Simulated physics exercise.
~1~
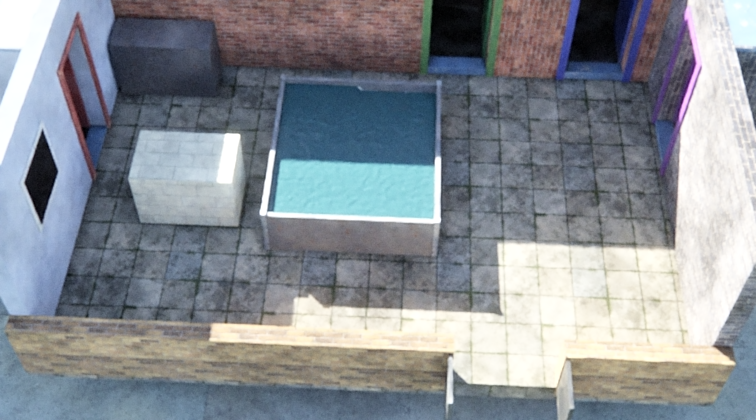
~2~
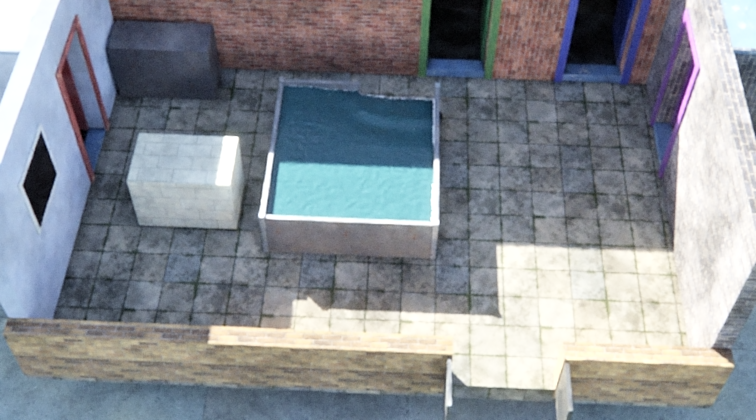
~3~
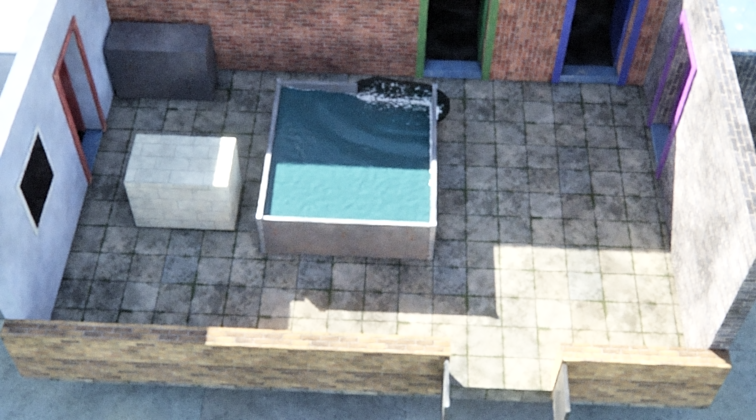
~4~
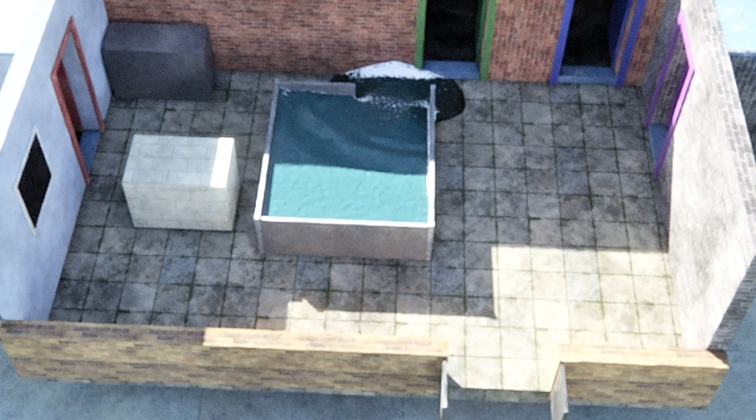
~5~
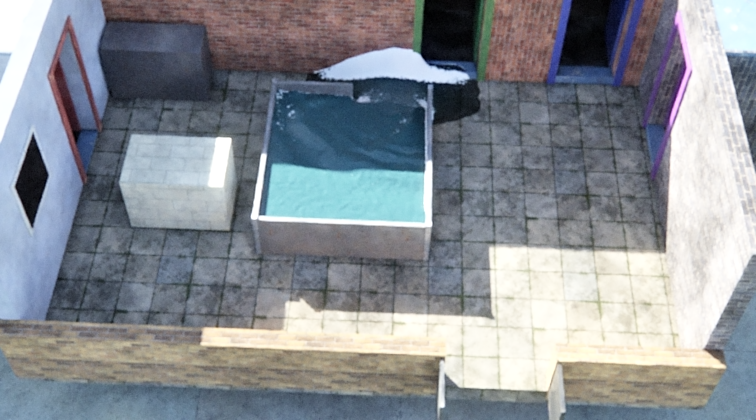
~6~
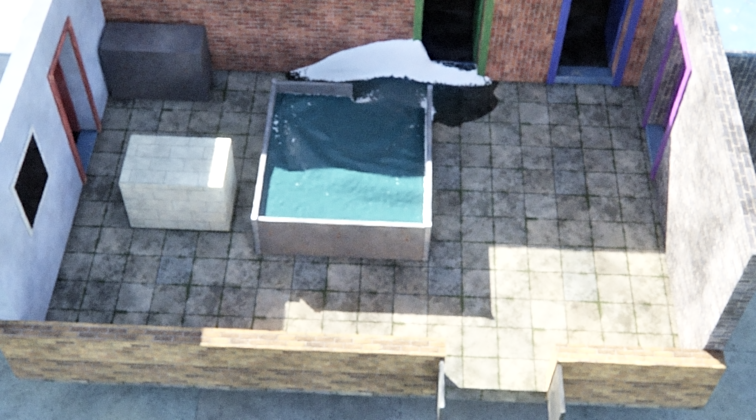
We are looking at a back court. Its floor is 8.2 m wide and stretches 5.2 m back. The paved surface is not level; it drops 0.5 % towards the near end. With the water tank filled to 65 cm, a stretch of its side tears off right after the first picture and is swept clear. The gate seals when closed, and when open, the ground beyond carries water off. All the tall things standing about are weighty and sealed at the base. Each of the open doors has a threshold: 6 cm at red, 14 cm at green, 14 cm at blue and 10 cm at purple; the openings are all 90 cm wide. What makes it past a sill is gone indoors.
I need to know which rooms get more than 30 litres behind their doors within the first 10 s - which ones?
Here is each one: The red door gets more than 30 litres; the green door gets more than 30 litres; the blue door does not get more than 30 litres; the purple door gets more than 30 litres.
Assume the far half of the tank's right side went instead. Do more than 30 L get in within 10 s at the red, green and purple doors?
Then red does not exceed it, green does not exceed it, purple exceeds it.
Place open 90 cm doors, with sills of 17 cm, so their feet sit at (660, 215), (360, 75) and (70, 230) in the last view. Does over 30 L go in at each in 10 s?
The first one doesn't reach it, the second one exceeds it, and the third one doesn't reach it.
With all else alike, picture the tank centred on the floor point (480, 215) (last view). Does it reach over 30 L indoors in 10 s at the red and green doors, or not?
Relative to the limit, red is beyond it and green is beyond it.
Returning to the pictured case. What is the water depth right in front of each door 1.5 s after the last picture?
Door by door, in cm: Red reads 0, green reads 32, blue reads 7, purple reads 18.
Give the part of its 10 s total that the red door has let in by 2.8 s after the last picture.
Some 10 per cent by then.
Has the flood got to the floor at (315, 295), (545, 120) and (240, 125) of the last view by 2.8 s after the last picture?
Listed in sequence, the spots are bone dry, drenched and drenched.
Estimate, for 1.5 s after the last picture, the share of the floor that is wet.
Covered: Roughly 30 per cent.
Then, 0.7 s after the last picture water covers 15 % of the floor and is deepest (52 cm) near (393, 81); red door not reached, green door 34 cm at the sill, 51 L in, blue door 3 cm at the sill, 0 L in, purple door not reached.
Then, 1.5 s after the last picture water covers 30 % of the floor and is deepest (48 cm) near (393, 81); red door not reached, green door 32 cm at the sill, 148 L in, blue door 7 cm at the sill, 0 L in, purple door 18 cm at the sill, 2 L in.
Then, 2.8 s after the last picture water covers 45 % of the floor and is deepest (32 cm) near (393, 81); red door 15 cm at the sill, 15 L in, green door 23 cm at the sill, 240 L in, blue door 6 cm at the sill, 0 L in, purple door 19 cm at the sill, 46 L in.
Then, 5.3 s after the last picture water covers 75 % of the floor and is deepest (22 cm) near (393, 81); red door 12 cm at the sill, 74 L in, green door 17 cm at the sill, 302 L in, blue door 9 cm at the sill, 4 L in, purple door 15 cm at the sill, 94 L in.
Then, 9.3 s after the last picture water covers 95 % of the floor and is deepest (14 cm) near (200, 181); red door 12 cm at the sill, 133 L in, green door 10 cm at the sill, 310 L in, blue door 7 cm at the sill, 4 L in, purple door 9 cm at the sill, 110 L in.
